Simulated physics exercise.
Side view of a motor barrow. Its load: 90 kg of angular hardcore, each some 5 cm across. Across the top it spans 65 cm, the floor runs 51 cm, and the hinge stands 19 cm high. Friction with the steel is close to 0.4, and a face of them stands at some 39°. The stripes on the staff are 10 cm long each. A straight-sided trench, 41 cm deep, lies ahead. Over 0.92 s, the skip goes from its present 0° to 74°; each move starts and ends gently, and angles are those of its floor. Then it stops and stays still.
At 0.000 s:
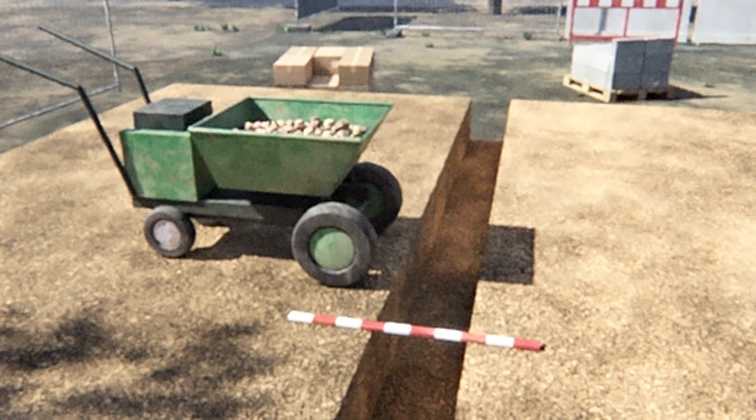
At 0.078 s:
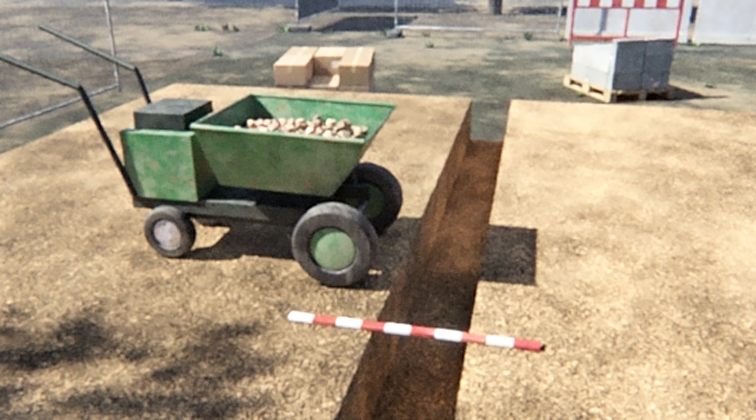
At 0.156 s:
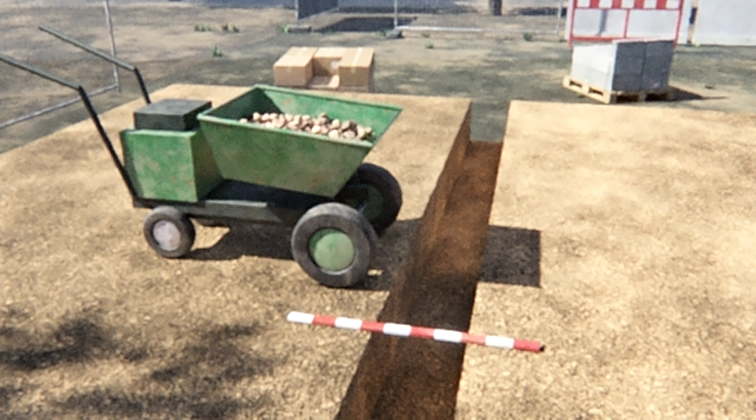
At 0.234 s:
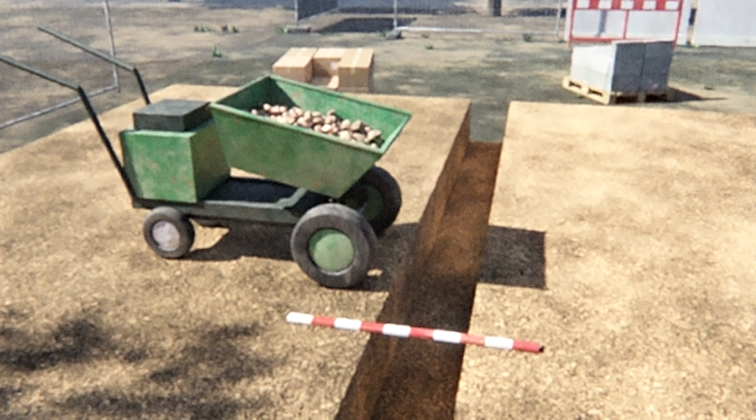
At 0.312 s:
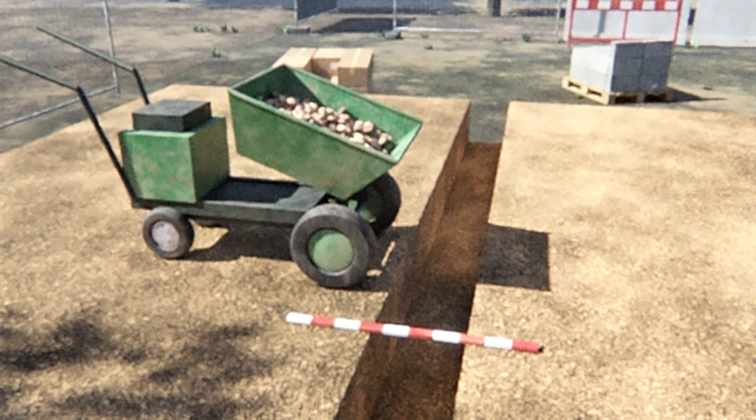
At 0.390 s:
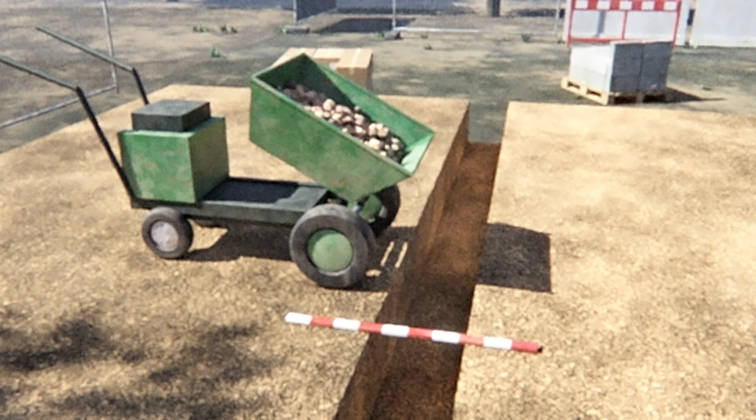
Green skip of a motor barrow loaded with stones tilting steadily forward to the right beside a narrow straight-sided trench.
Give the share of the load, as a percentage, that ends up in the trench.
41 %.
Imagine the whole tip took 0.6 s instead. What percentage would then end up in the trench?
With that change, it comes to around 25 per cent.
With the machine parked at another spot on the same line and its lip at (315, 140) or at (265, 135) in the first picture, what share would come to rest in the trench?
70 and 55 %.
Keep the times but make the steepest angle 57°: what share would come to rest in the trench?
Roughly 5%.
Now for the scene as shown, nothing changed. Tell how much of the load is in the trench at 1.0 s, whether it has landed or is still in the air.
5 per cent, give or take.
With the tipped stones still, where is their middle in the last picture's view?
In the last view, about (470, 325).
After 0.7 s the floor is at 62°; 100 % in the skip; the foremost stones are at (441, 199).
After 1.0 s the floor is at 74°; 82 % in the skip, 5 % in the trench, 13 % past the trench; the foremost stones are at (525, 279).
After 1.4 s the floor is at 74°; 51 % in the skip, 14 % in the trench, 35 % past the trench; the foremost stones are at (633, 307).
After 3.3 s the floor is at 74°; 25 % in the skip, 41 % in the trench, 35 % past the trench; the foremost stones are at (665, 313).
